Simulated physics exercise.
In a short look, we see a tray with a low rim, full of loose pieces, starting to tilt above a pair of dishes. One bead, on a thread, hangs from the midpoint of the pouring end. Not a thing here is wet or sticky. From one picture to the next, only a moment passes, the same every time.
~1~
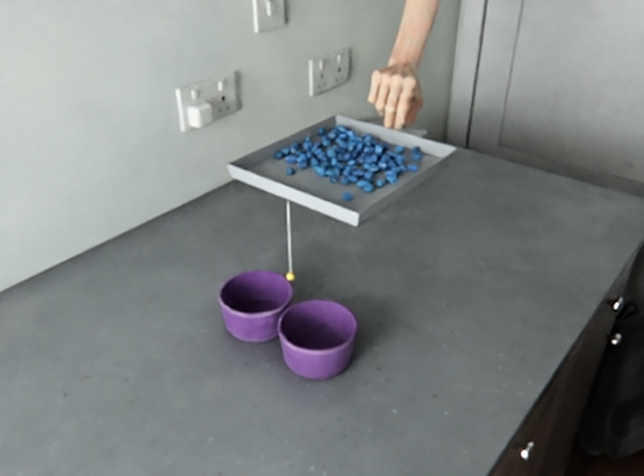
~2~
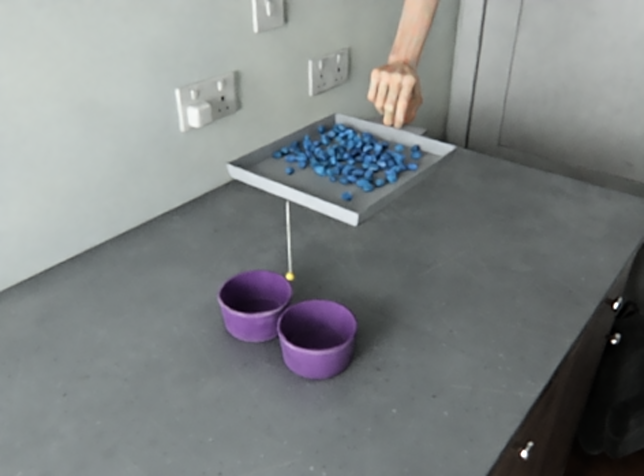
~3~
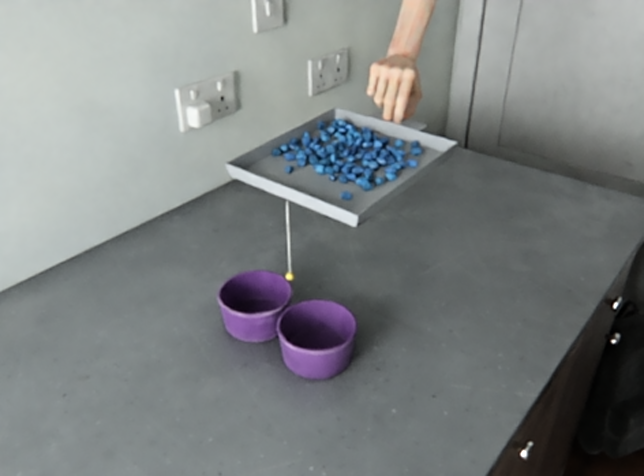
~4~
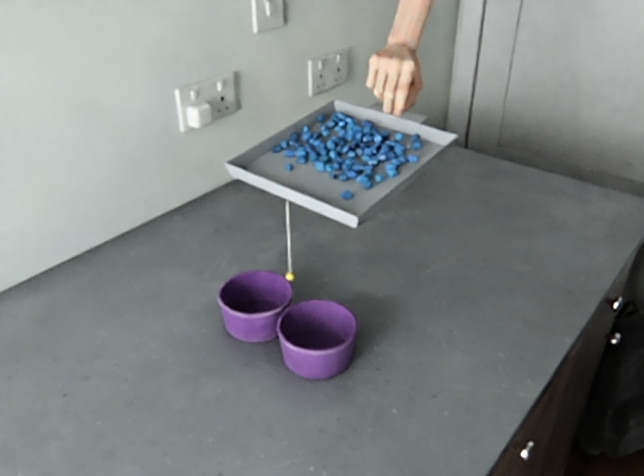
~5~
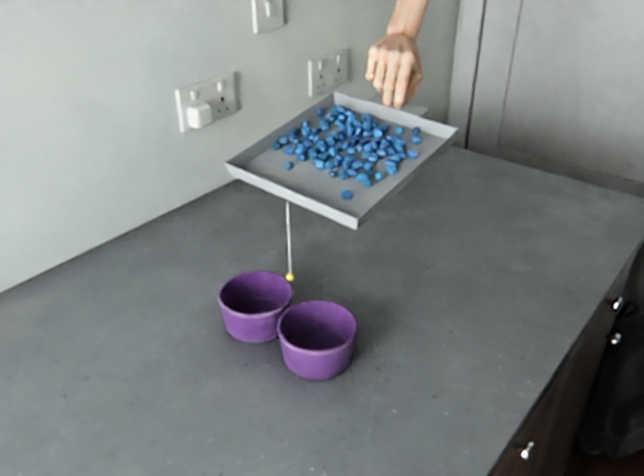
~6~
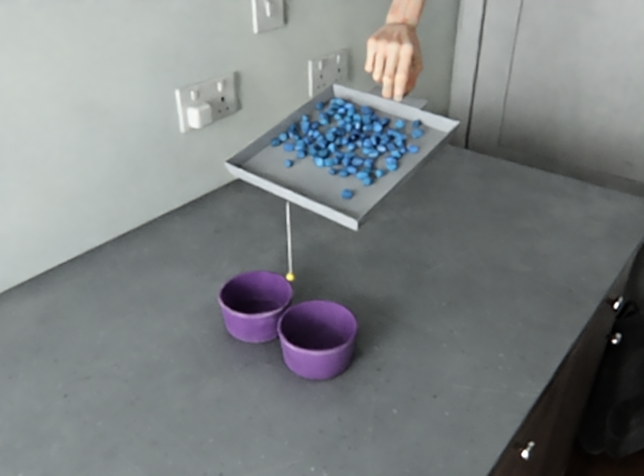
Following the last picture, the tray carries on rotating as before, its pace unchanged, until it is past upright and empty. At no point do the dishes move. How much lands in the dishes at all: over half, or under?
The dishes will catch most of the load.
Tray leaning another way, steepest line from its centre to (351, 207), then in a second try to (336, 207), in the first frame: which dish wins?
Going by the two slopes in order, it's the right-side one and then the right-side one.
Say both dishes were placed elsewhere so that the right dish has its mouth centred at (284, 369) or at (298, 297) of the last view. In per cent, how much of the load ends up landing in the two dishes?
Close to 0 in a hundred, then close to 30 in a hundred.
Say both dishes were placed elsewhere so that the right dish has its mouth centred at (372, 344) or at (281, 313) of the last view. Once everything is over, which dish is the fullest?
Result, first place: The lefthand one; second place: The righthand one.
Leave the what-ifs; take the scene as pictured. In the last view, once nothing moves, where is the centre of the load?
Around (311, 346).
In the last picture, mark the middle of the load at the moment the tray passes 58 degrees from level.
Near (314, 186).
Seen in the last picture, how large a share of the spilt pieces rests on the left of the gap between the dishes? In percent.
Looks like close to 80 per cent of it.
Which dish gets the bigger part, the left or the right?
The one at right ends up fuller.
Just after the last frame, tray tipped steeply; almost all on the tray; just a few in the air.
A moment on, tray tipped right over; roughly a third on the tray; roughly a third in the right dish; just a few in the left dish; about a tenth outside both; roughly a quarter in the air.
Further on, tray tipped past a quarter turn; roughly two thirds in the right dish; about a tenth in the left dish; roughly a quarter outside both.
When it is over, tray tipped past a quarter turn; roughly two thirds in the right dish; about a tenth in the left dish; roughly a quarter outside both.
